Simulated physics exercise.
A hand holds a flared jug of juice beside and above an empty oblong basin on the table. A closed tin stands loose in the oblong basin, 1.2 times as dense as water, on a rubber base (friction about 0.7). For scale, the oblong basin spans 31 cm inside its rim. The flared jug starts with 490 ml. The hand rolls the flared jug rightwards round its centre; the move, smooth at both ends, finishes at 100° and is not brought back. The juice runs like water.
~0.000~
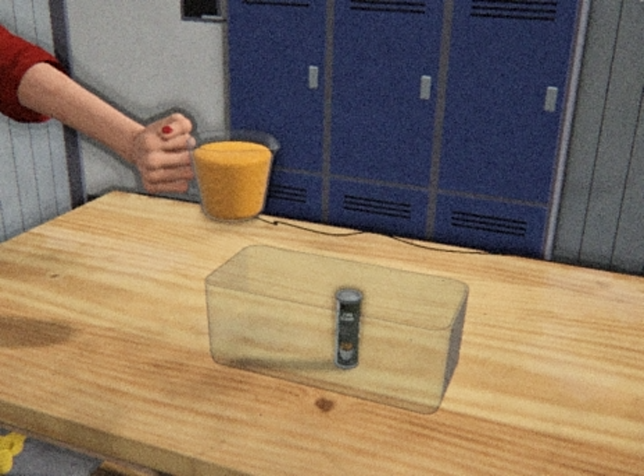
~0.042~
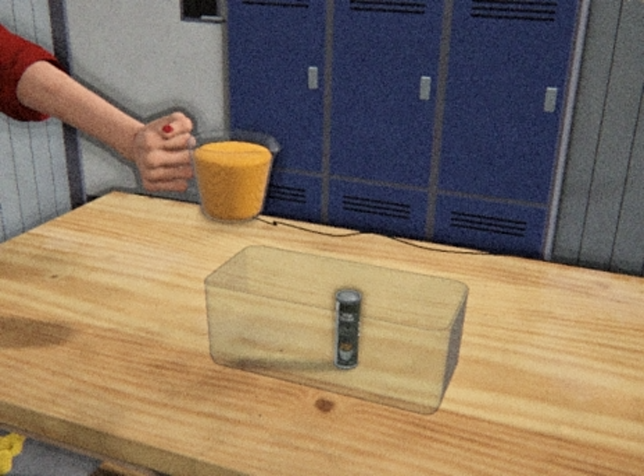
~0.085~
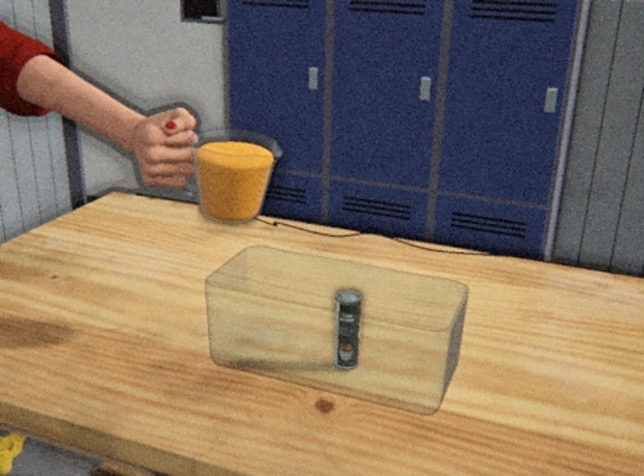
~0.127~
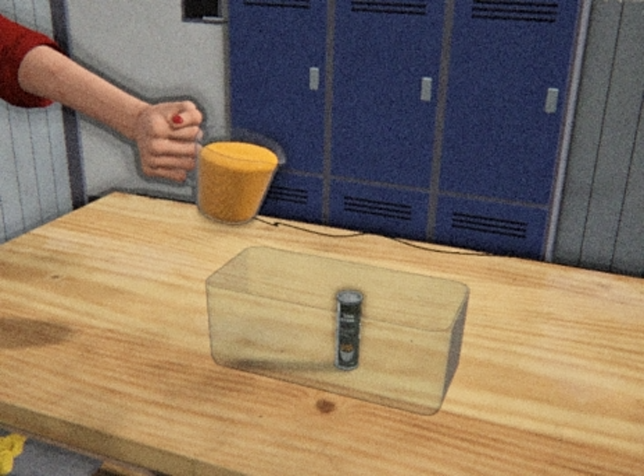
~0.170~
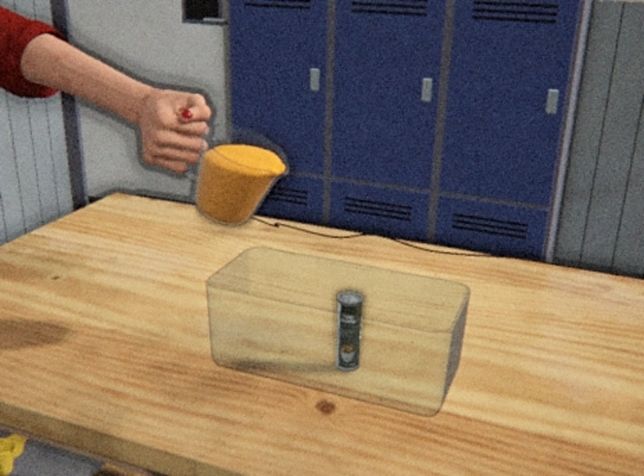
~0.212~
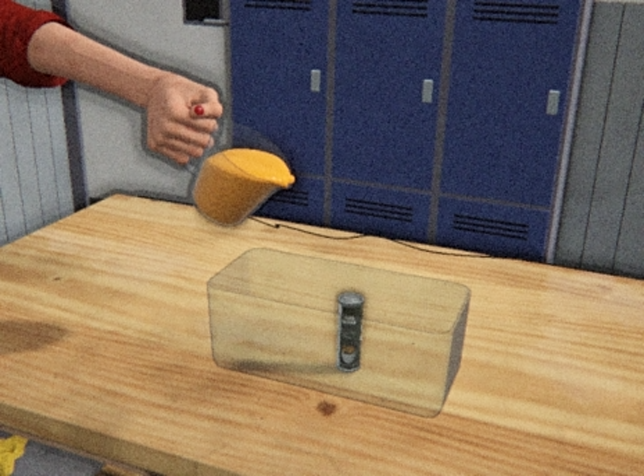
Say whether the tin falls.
The tin keeps standing.
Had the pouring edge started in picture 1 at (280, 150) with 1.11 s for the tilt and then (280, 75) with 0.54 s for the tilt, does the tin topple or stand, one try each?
First it stays up; then it falls.
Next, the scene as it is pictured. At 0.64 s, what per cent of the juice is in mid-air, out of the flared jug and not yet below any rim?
About 10 per cent.
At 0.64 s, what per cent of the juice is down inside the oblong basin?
Some 82 per cent.
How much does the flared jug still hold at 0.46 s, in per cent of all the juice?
About 42 per cent.
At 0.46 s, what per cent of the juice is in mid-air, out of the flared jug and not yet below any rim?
Near 28 in a hundred.
By 0.46 s the tilt is 95° and 42 per cent is still to pour; the tin stands where it began.
By 0.64 s the tilt is 100° and 7 per cent is still to pour; the tin stands 1 cm from where it began.
By 0.83 s the tilt is 100° and 1 per cent is still to pour; the tin stands where it began.
By 1.04 s the tilt is 100° and 0 per cent is still to pour; the tin stands 1 cm from where it began.
At rest the tin stands 1 cm from where it began.
